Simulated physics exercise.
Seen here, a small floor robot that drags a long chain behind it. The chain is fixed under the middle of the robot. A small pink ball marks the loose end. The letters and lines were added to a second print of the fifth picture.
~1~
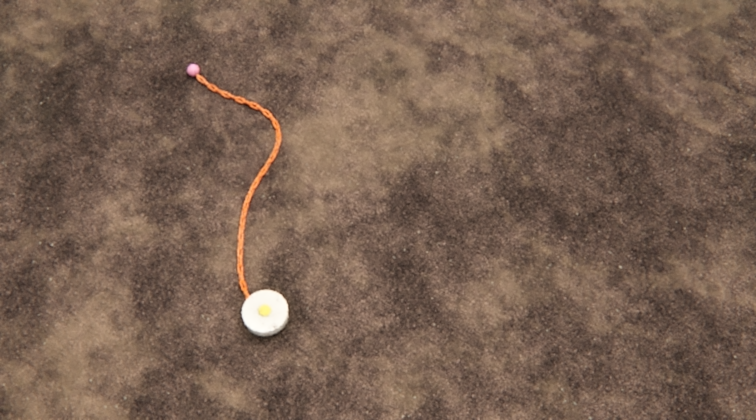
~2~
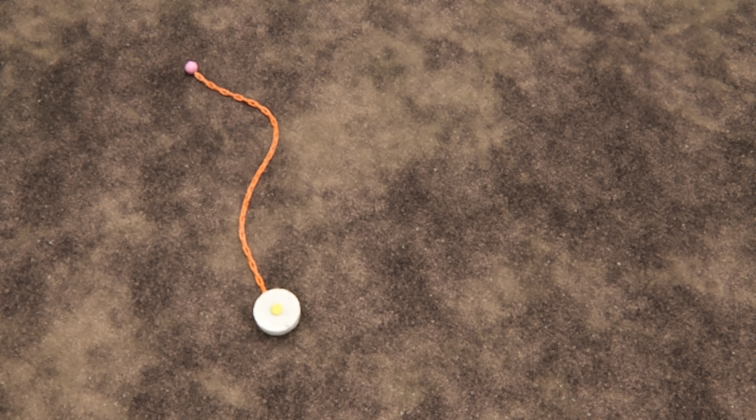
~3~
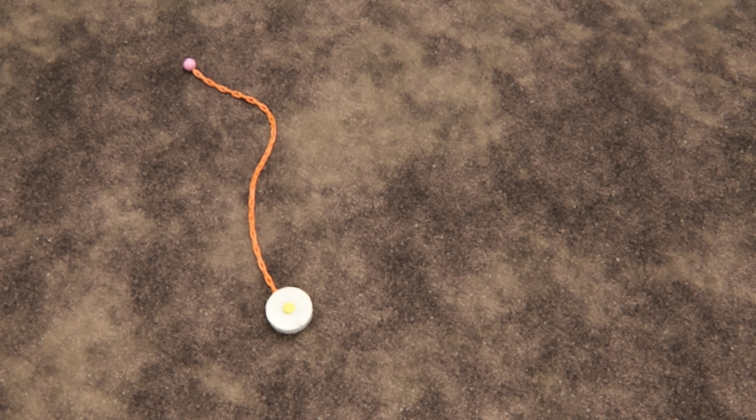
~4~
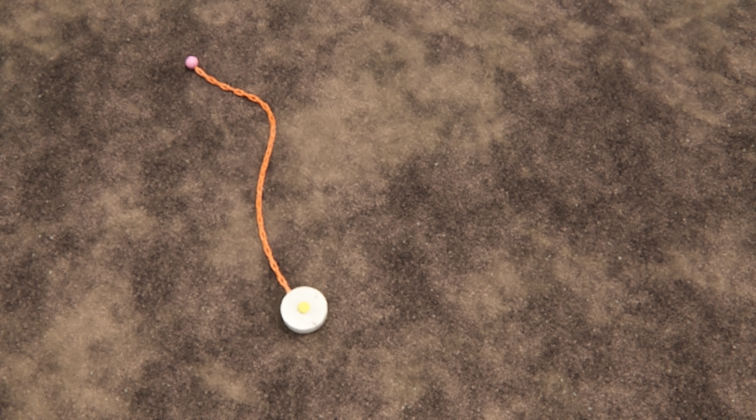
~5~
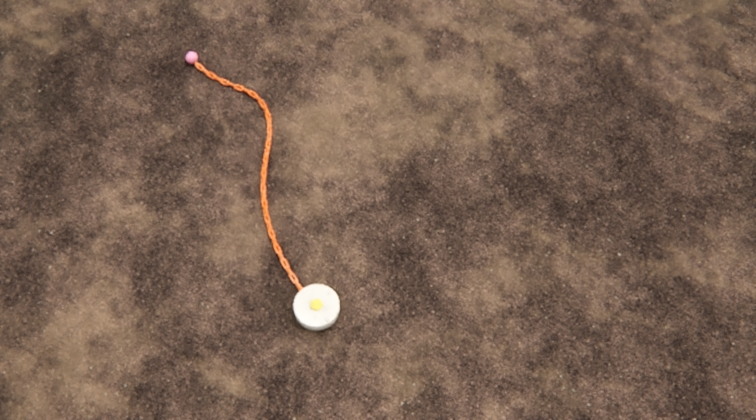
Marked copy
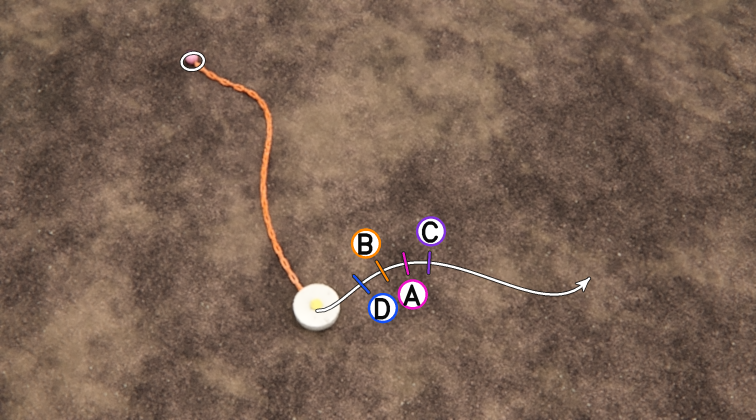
A small round white robot with a yellow center crept to the right across a mottled brown floor, dragging a long orange chain whose pink-tipped far end barely moved as its curve gradually straightened.
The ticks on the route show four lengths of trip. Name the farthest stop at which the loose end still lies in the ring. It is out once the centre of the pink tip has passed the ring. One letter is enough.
C is the last safe stop.
On the marked copy, A at (406, 263); B at (382, 271); C at (429, 263); D at (361, 284); the ring at (193, 61); the route from (317, 311) via (454, 267) to (589, 279).
Following C. Soon after the start, robot (354, 286), middle of the chain (266, 163), free end (192, 58).
Later, robot (392, 264), middle of the chain (268, 164), free end (192, 58).
In the end, robot (430, 259), middle of the chain (288, 166), free end (194, 60); the free end is still in its ring.
As for the rest, A is safe but short; B is safe but short; D is safe but short.
